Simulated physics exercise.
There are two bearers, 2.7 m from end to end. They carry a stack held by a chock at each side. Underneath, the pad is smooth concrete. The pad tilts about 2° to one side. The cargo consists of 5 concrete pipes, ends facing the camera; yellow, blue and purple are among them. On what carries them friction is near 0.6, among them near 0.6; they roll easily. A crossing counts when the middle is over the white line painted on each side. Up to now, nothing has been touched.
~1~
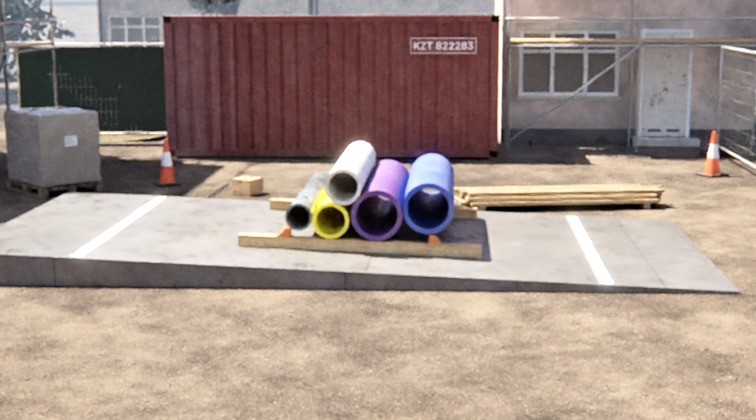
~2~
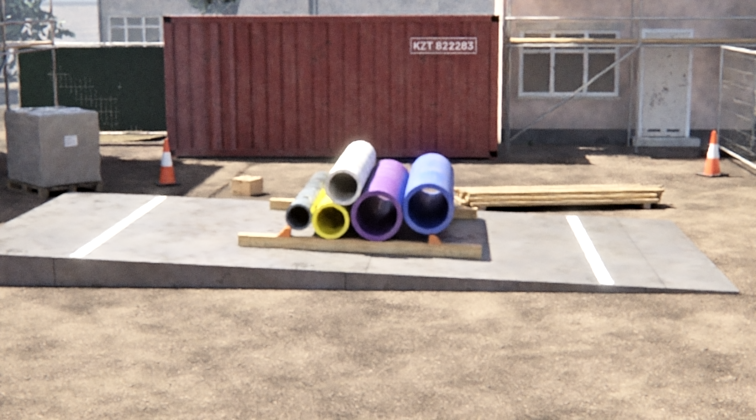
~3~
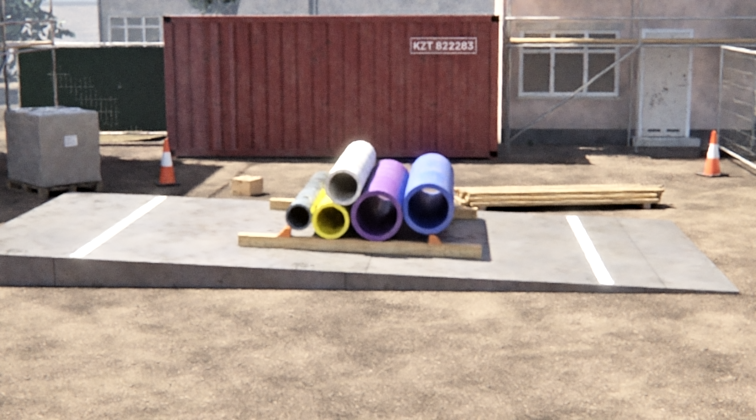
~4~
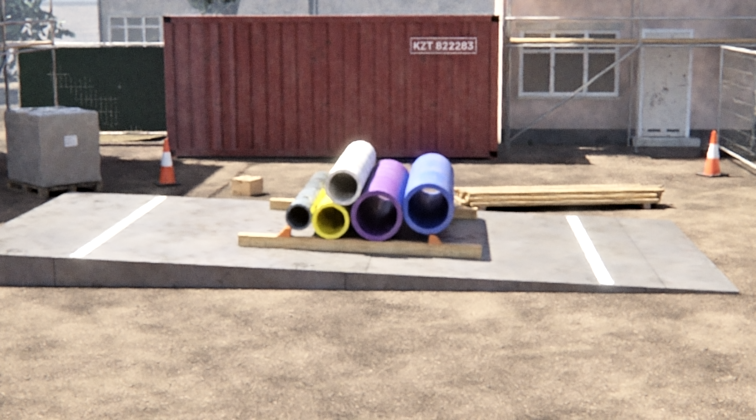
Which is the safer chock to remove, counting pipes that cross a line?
Better choice: The chock on the left side.
Chock on the left freed, after 0.8 s, yellow is on the bearers, 100 cm from the bearers' left end; blue is on the bearers, 60 cm from the bearers' right end; purple is on the bearers, 115 cm from the bearers' right end; 0 of 5 have crossed.
Chock on the left freed, at the end, yellow is on the bearers, 100 cm from the bearers' left end; blue is on the bearers, 60 cm from the bearers' right end; purple is on the bearers, 115 cm from the bearers' right end; 0 of 5 have crossed.
Chock on the right freed, after 3.4 s, yellow is on the bearers, 85 cm from the bearers' right end, rolling right; blue is off the bearers, 80 cm short of the right line, rolling right; purple is on the bearers, 35 cm from the bearers' right end, rolling right; 0 of 5 have crossed.
Chock on the right freed, at the end, yellow is past the right line; blue is past the right line; purple is past the right line; 5 of 5 have crossed.
